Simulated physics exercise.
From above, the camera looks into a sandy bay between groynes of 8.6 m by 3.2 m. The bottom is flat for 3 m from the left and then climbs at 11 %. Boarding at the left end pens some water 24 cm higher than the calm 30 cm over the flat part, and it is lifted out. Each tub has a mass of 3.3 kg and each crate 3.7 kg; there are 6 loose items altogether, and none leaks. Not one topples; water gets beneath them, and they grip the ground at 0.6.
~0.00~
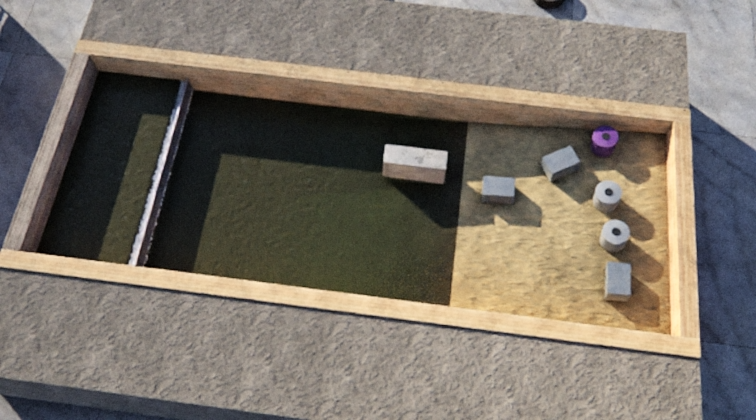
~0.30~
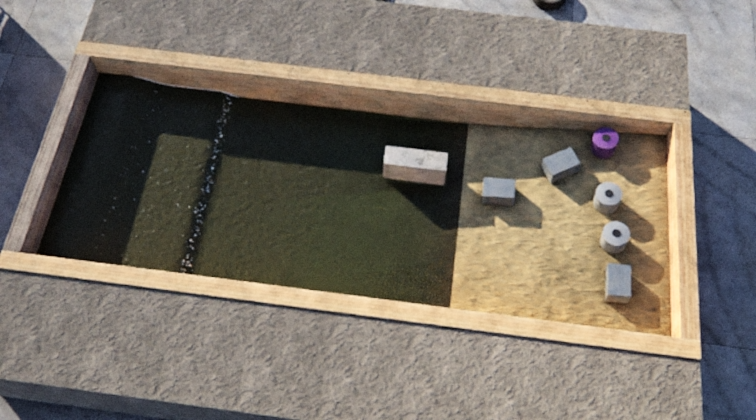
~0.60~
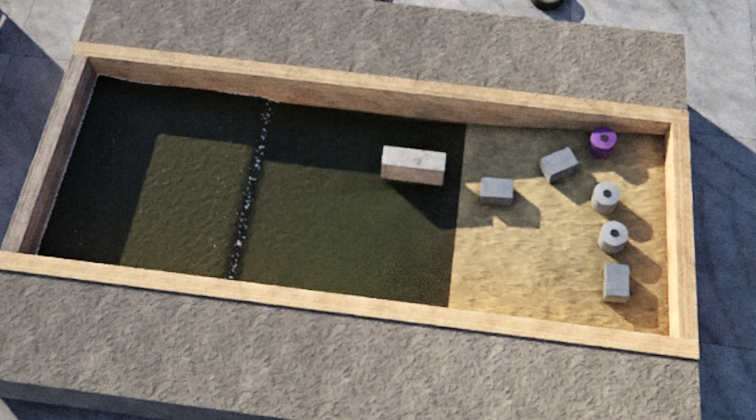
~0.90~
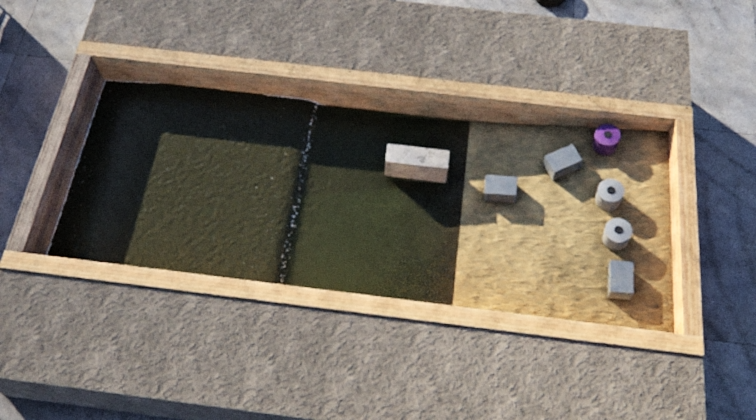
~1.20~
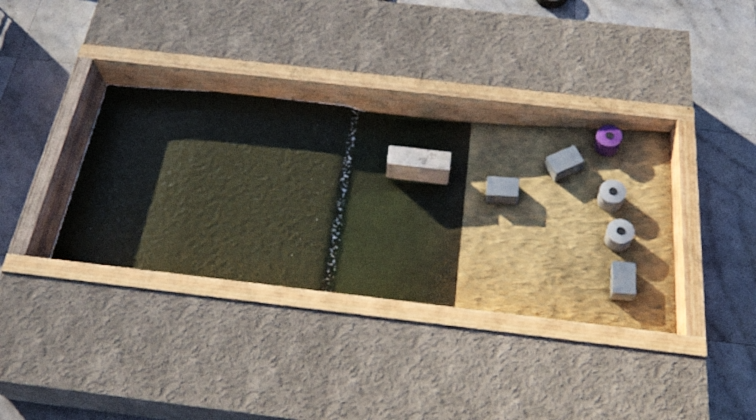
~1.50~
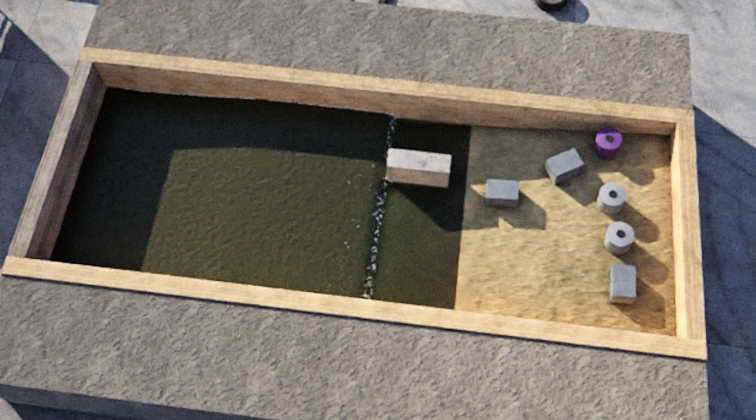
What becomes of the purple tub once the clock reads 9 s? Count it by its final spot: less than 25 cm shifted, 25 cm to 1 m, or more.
Oh, that one won't go anywhere.
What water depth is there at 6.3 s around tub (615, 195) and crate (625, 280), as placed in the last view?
Close to 1 and 1 centimetres.
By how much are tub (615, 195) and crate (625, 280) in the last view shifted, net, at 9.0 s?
Shifts: 10 cm / 10 cm.
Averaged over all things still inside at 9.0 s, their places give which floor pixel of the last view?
Near (554, 213).
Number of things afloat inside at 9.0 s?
1 at that moment.
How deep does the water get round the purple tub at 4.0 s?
Close to 3 centimetres.
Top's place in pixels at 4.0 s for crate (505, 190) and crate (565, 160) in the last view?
About (547, 191) for the first and (596, 173) for the second.
After 2.1 s the purple tub is near (612, 139), 0.0 m from its start, aground; 0 afloat.
After 4.0 s the purple tub is near (613, 139), 0.0 m from its start, aground; 2 afloat.
After 6.3 s the purple tub is near (613, 140), 0.0 m from its start, aground; 1 afloat.
After 9.0 s the purple tub is near (613, 140), 0.0 m from its start, aground; 1 afloat.
